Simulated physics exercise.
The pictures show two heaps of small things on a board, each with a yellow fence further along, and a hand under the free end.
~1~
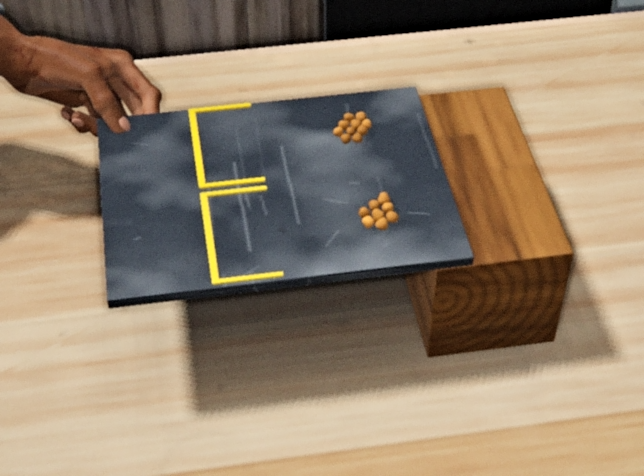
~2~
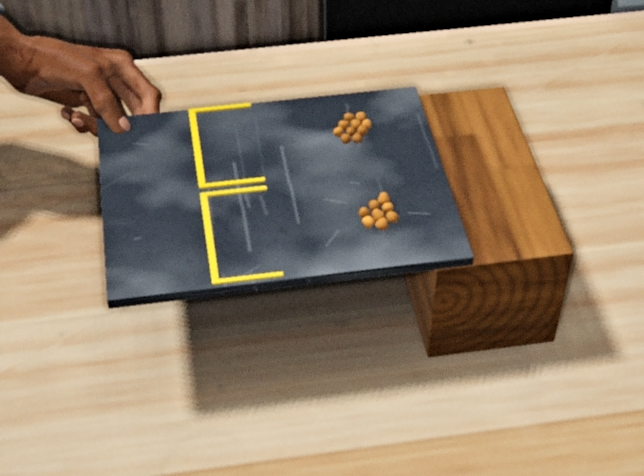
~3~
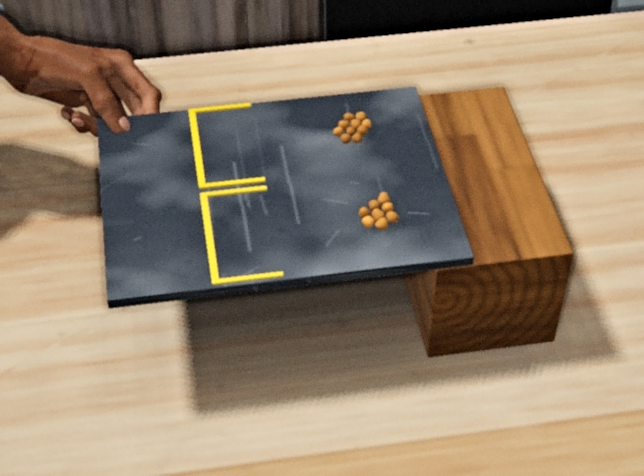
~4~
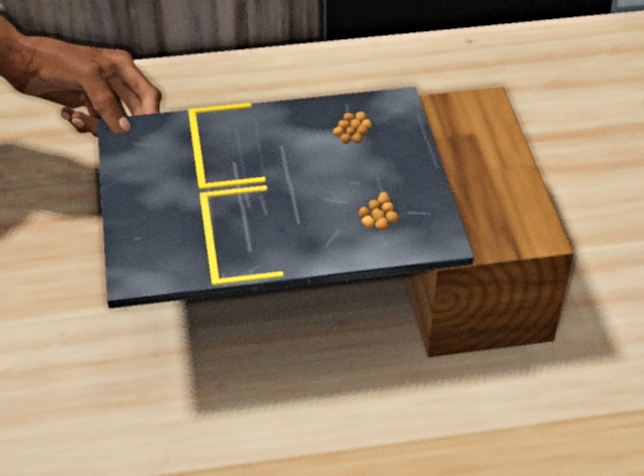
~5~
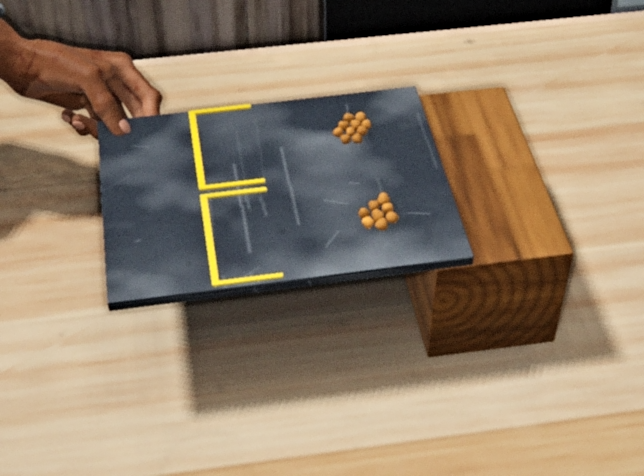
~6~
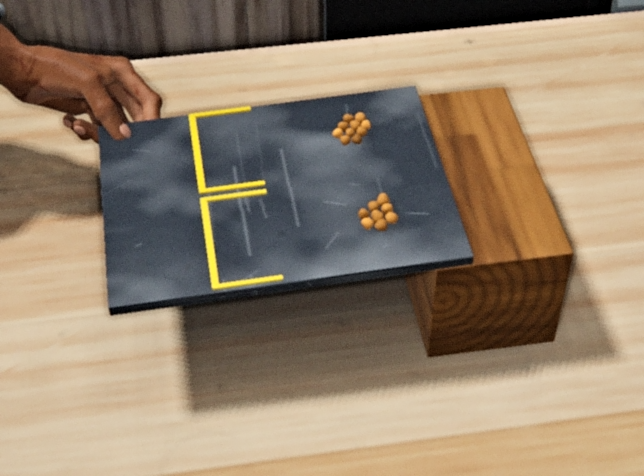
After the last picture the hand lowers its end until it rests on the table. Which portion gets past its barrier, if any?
The front portion carries on beyond the bar and the back portion carries on beyond the bar.
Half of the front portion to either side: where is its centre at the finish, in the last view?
Close to (39, 350).
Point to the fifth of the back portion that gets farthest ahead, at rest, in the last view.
At about (27, 269).
Then, 0.69 s past the last view, board sloping at 15°; front portion where it was; back portion where it was.
Then, 1.29 s past the last view, board sloping at 26°; front portion most past its bar; back portion about two thirds past its bar.
Then, 1.80 s past the last view, board resting at 26°; front portion most past its bar; back portion most past its bar.
Finally, board resting at 26°; front portion most past its bar; back portion most past its bar.
